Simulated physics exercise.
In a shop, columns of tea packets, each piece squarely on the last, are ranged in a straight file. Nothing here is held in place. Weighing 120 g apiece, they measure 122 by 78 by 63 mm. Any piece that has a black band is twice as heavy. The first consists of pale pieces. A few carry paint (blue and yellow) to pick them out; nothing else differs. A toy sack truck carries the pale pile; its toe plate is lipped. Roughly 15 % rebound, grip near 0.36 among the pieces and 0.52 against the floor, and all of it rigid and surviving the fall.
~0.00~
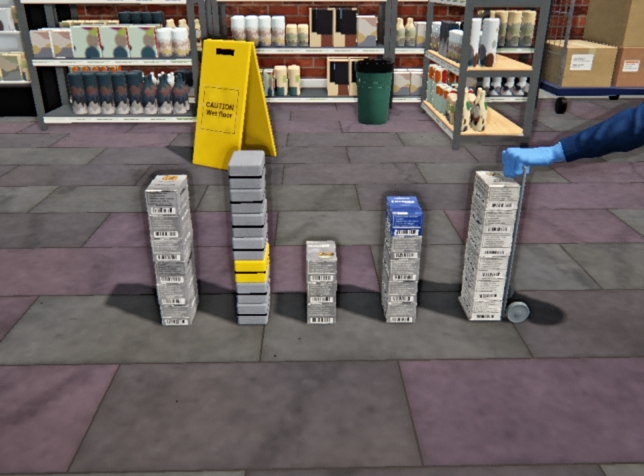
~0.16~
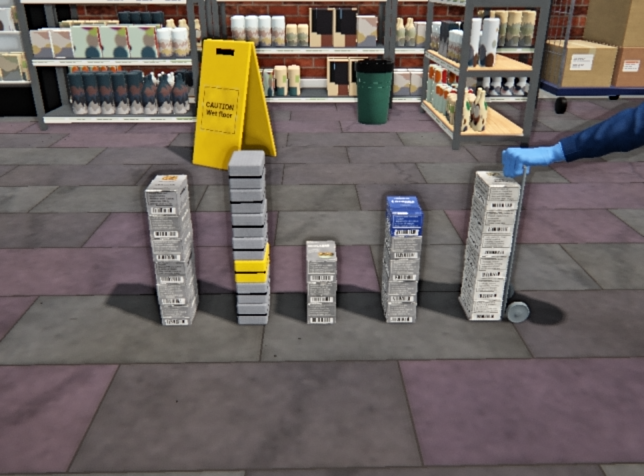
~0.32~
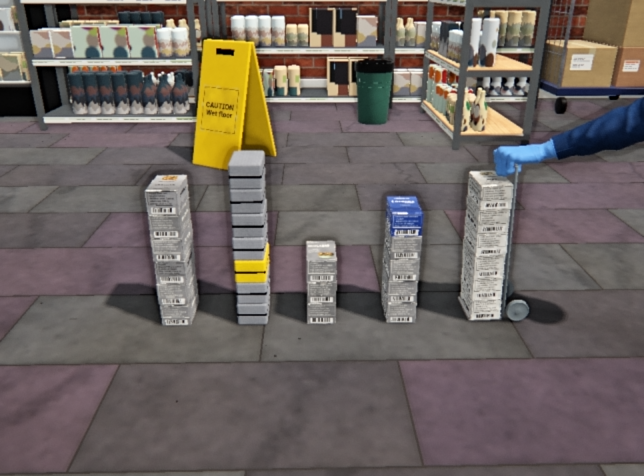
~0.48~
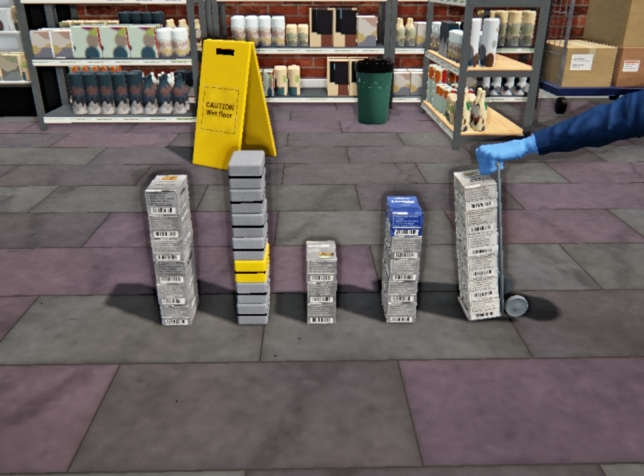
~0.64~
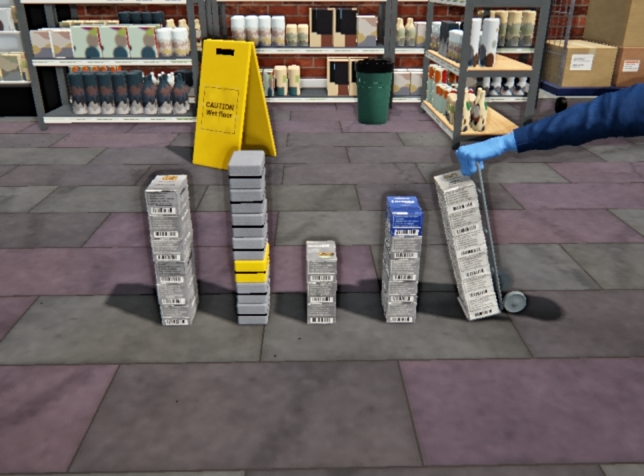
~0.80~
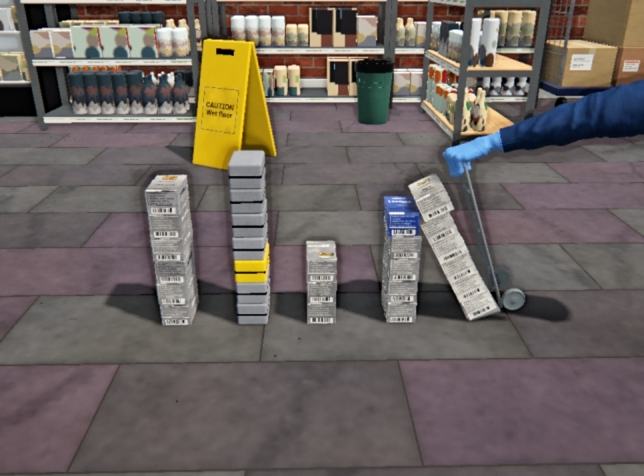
A blue-gloved hand tilting a small hand truck leftward, its pale stack of boxes leaning over against the neighbouring blue-topped stack.
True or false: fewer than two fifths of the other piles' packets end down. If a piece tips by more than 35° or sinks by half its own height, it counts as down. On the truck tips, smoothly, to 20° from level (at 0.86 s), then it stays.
True.
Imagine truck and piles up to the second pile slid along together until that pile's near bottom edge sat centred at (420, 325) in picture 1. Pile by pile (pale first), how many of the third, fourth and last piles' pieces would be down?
Pile by pile, third 0, fourth 0, last 0.
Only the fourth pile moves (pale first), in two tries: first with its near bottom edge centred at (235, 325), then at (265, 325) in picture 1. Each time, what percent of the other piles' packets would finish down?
You'd get 40 percent the first time and 20 percent the second.
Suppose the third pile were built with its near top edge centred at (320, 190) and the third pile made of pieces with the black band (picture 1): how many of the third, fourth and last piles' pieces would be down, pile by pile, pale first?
You'd get third 6, fourth 7 and last 5.
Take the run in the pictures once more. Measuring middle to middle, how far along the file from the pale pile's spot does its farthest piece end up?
Distance along: Near 36 cm.
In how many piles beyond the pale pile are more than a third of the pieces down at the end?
I make it 1 of the piles.
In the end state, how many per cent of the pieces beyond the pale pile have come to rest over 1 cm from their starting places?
35 percent of them have shifted.
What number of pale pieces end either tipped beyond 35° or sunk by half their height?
The answer is 6 pale pieces.
Around 0.92 s, 4 of the pale pile down; none of the 21 other packets down, 5 disturbed; blue packet tipped 4°.
Around 1.08 s, 6 of the pale pile down; none of the 21 other packets down, 5 disturbed; blue packet tipped 19°.
Around 1.22 s, 6 of the pale pile down; 4 of the 21 other packets down; blue packet tipped 44°, 43 mm lower.
Around 1.42 s, 6 of the pale pile down; 5 of the 21 other packets down; blue packet tipped 23°, 7 cm lower; yellow packet displaced 8 mm.
Finally (2.5 s), 6 of the pale pile down; 5 of the 21 other packets down; blue packet tipped 26°, 7 cm lower; yellow packet displaced 8 mm. That is 24 per cent. Seen by the last camera, middles, blue packet near (282, 245), yellow packet near (250, 262).
